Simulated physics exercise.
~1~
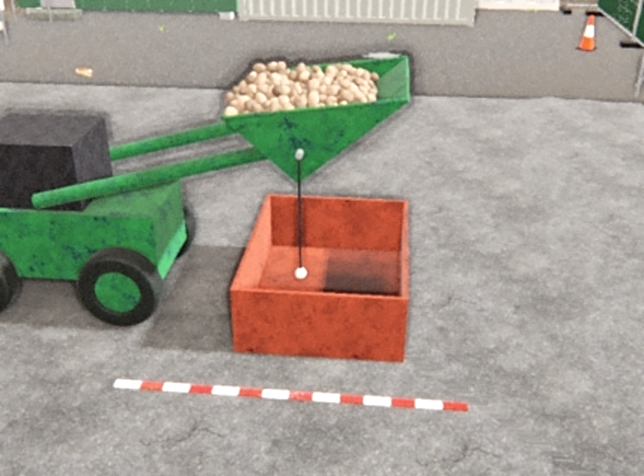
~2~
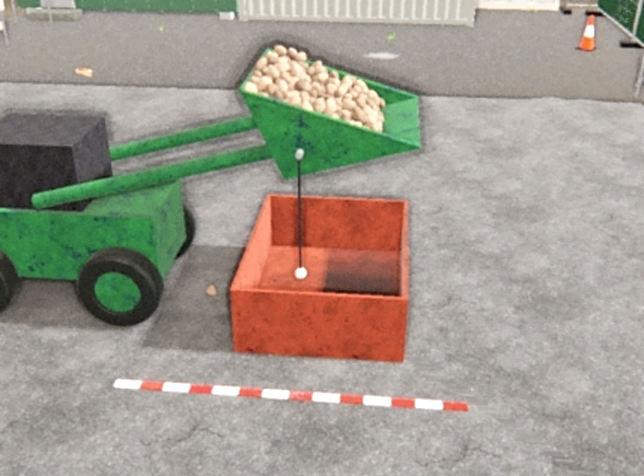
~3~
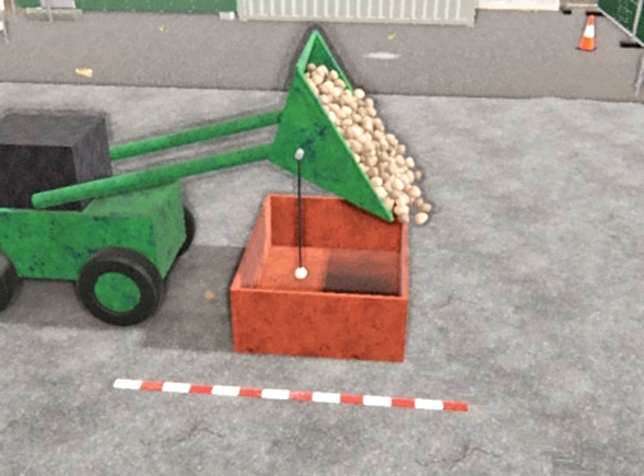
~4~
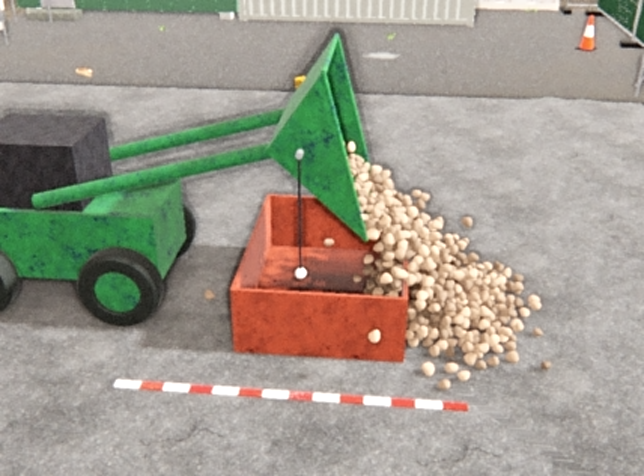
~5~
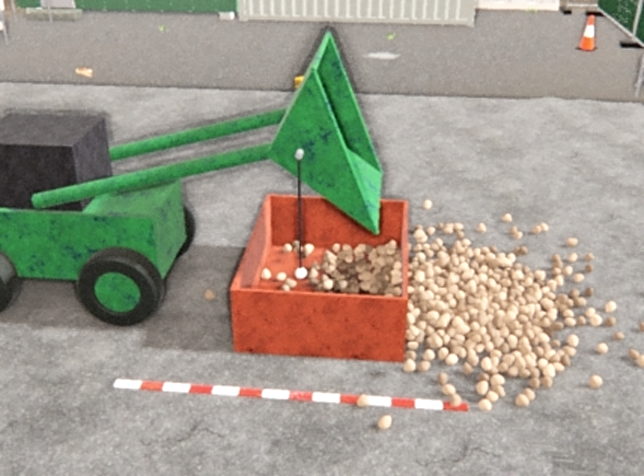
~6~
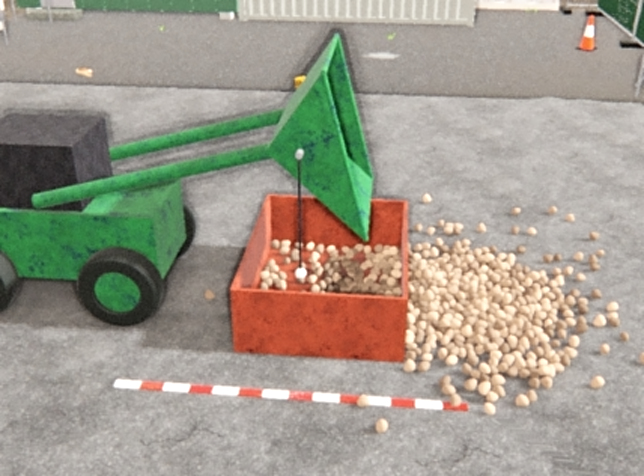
To begin with, a green loader on the left holds a bucket heaped with smooth, pale stones above an open red bin, with a red and white striped staff lying in front. The bucket tips forward to the right, and the stones slide toward its lower edge. As it tilts steeply, they pour out over the bin's right side, many landing on the grey ground beyond. The bucket jerks back a little and forward again, shaking out what remains. Finally it hangs empty, with some stones in the bin and most scattered to its right.
